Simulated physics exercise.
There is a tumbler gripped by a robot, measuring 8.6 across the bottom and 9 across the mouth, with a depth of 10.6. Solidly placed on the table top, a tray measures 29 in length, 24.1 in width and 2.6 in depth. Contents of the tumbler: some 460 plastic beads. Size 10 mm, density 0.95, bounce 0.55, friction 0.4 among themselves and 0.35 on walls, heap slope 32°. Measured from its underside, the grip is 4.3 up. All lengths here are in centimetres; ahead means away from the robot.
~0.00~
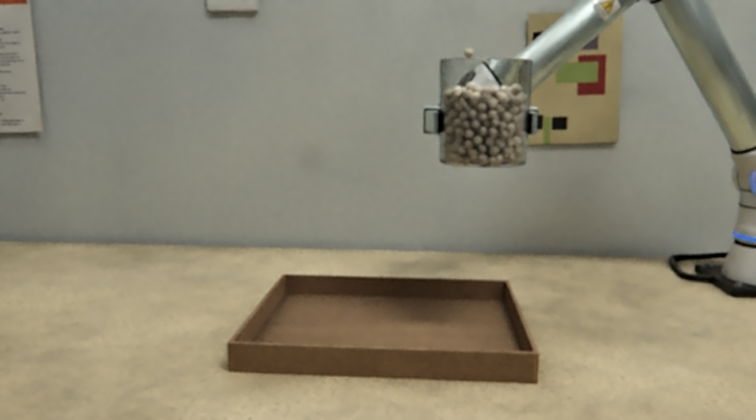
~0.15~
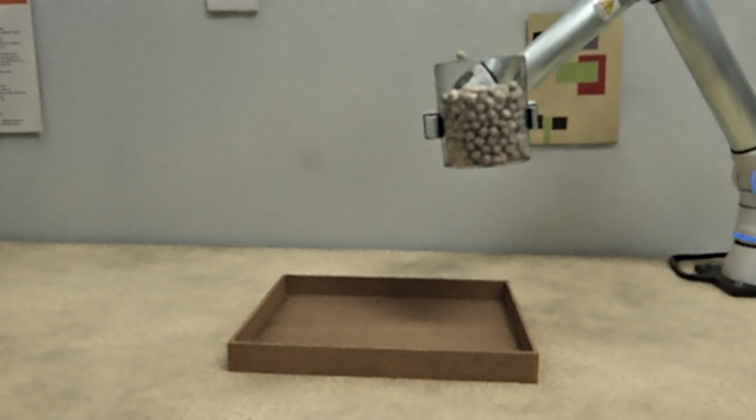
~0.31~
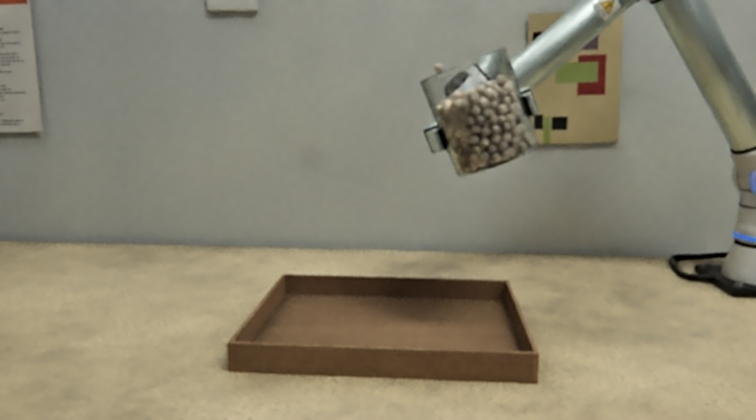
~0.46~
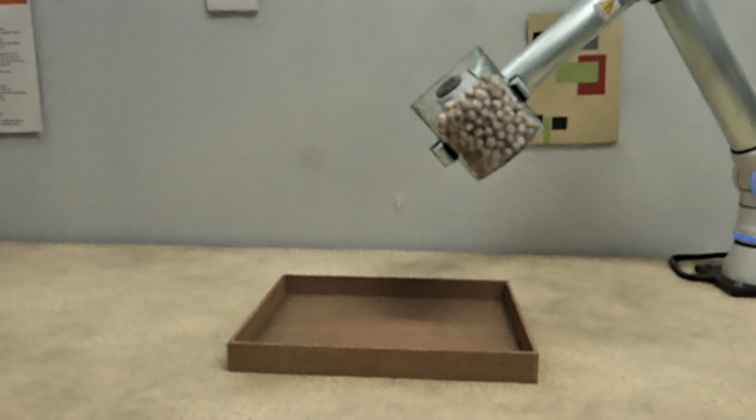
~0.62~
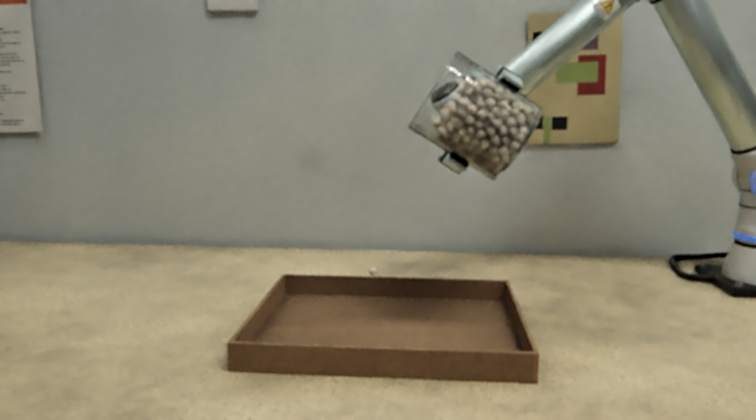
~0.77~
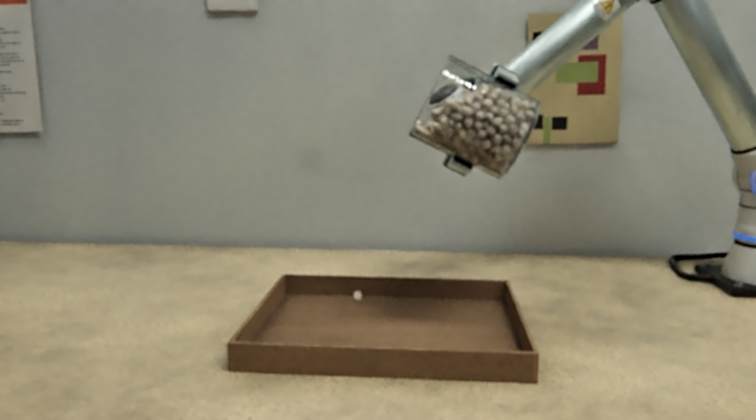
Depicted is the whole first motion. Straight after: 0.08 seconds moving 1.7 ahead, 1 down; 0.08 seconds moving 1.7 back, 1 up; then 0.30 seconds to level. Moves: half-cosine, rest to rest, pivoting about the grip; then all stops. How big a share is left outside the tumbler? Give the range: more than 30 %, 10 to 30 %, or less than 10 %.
The range is less than 10 %.
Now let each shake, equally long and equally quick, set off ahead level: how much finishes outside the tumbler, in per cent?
5 %.
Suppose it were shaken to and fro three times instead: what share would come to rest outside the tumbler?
Then roughly 5 percent.
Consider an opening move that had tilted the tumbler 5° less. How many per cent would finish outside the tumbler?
It would come to roughly 0 per cent.
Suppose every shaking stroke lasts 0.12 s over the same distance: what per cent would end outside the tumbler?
About 0 per cent, then.
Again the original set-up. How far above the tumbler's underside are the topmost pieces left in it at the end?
Height at rest: Approx. 9.0 cm.
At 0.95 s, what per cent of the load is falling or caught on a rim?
About 1 per cent.
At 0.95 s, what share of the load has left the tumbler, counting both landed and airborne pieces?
Some 0 per cent.
After 0.95 s, tilted 63° forward, highest piece 27 above the table; 459 in the tumbler, 1 in the tray, 3 in flight or on a rim.
After 1.14 s, tilted 14° forward, highest piece 29 above the table; 452 in the tumbler, 9 in the tray, 2 in flight or on a rim.
After 1.43 s, level, highest piece 29 above the table; 452 in the tumbler, 9 in the tray, 2 in flight or on a rim.
After 2.48 s, level, highest piece 28 above the table; 452 in the tumbler, 11 in the tray.
In the end, 452 in the tumbler, 11 in the tray. That is 2 % outside the tumbler.
